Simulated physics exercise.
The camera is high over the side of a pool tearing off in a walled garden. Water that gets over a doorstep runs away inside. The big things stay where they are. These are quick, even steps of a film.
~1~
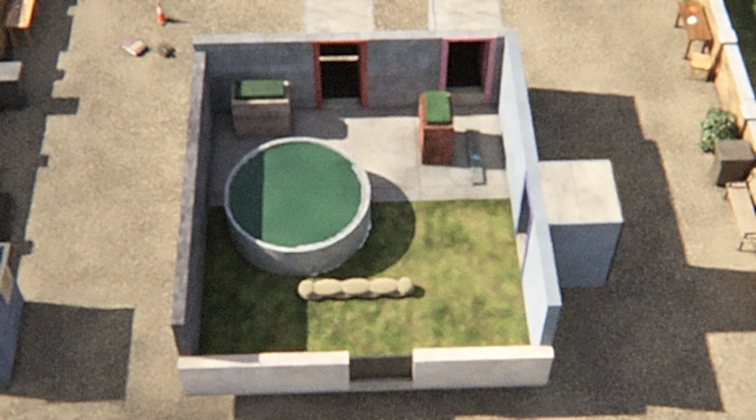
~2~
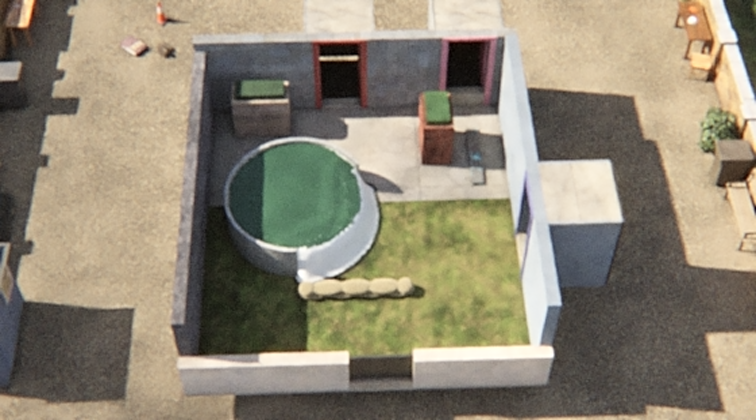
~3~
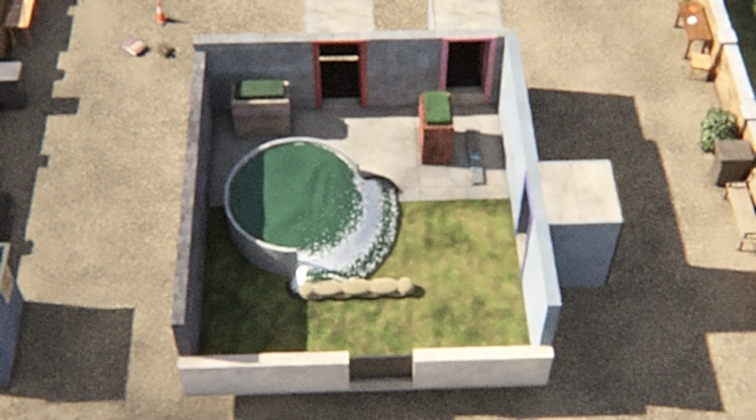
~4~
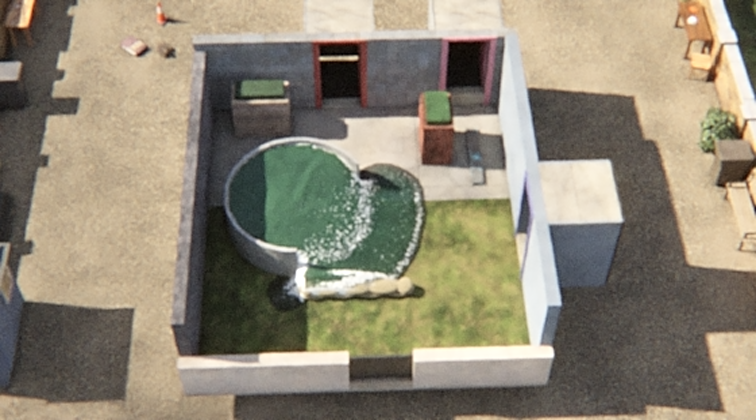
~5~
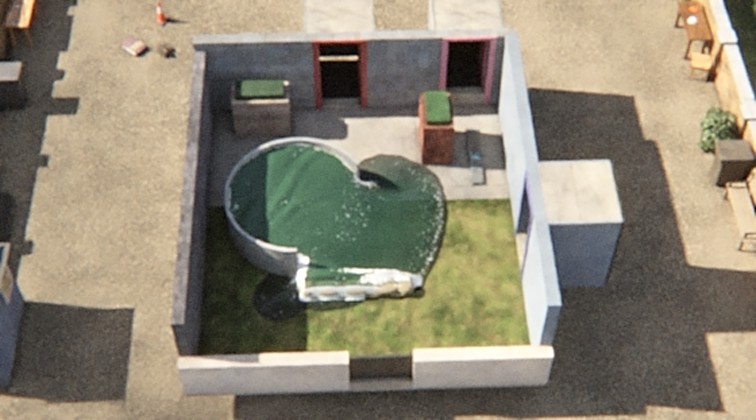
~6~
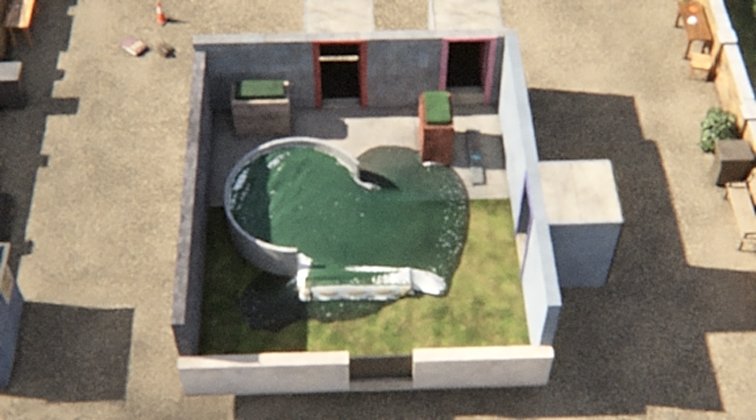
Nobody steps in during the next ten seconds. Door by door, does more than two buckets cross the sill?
In the end: The pink door holds within the limit; the blue door floods; the red door floods.
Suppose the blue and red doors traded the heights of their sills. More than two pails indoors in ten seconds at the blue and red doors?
In short: The blue door passes that mark; the red door is under.
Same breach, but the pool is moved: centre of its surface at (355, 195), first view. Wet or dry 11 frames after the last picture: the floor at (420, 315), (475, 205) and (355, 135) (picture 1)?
In turn: Covered, under water, clear.
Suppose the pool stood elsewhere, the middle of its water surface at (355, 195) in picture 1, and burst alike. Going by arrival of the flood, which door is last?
It is the door marked red.
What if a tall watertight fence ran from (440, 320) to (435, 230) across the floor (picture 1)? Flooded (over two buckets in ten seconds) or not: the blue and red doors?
Blue door stays under, red door floods.
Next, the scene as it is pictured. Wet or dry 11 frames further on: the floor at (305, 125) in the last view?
Verdict: Not flooded.
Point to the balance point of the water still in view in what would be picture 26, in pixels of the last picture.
Roughly at (409, 242).
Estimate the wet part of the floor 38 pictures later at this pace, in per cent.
Close to 95 %.
A moment on, water covers 55 % of the floor; the pink door not reached, the blue door wet at the sill, nothing in, the red door not reached.
Next, water covers 70 % of the floor; the pink door wet at the sill, nothing in, the blue door over two buckets in, the red door not reached.
Then, water covers 80 % of the floor; the pink door wet at the sill, nothing in, the blue door far over two buckets in, the red door wet at the sill, nothing in.
Later, water covers 95 % of the floor; the pink door under two buckets in, the blue door far over two buckets in, the red door wet at the sill, nothing in.
In the end, water covers 95 % of the floor; the pink door under two buckets in, the blue door far over two buckets in, the red door over two buckets in.
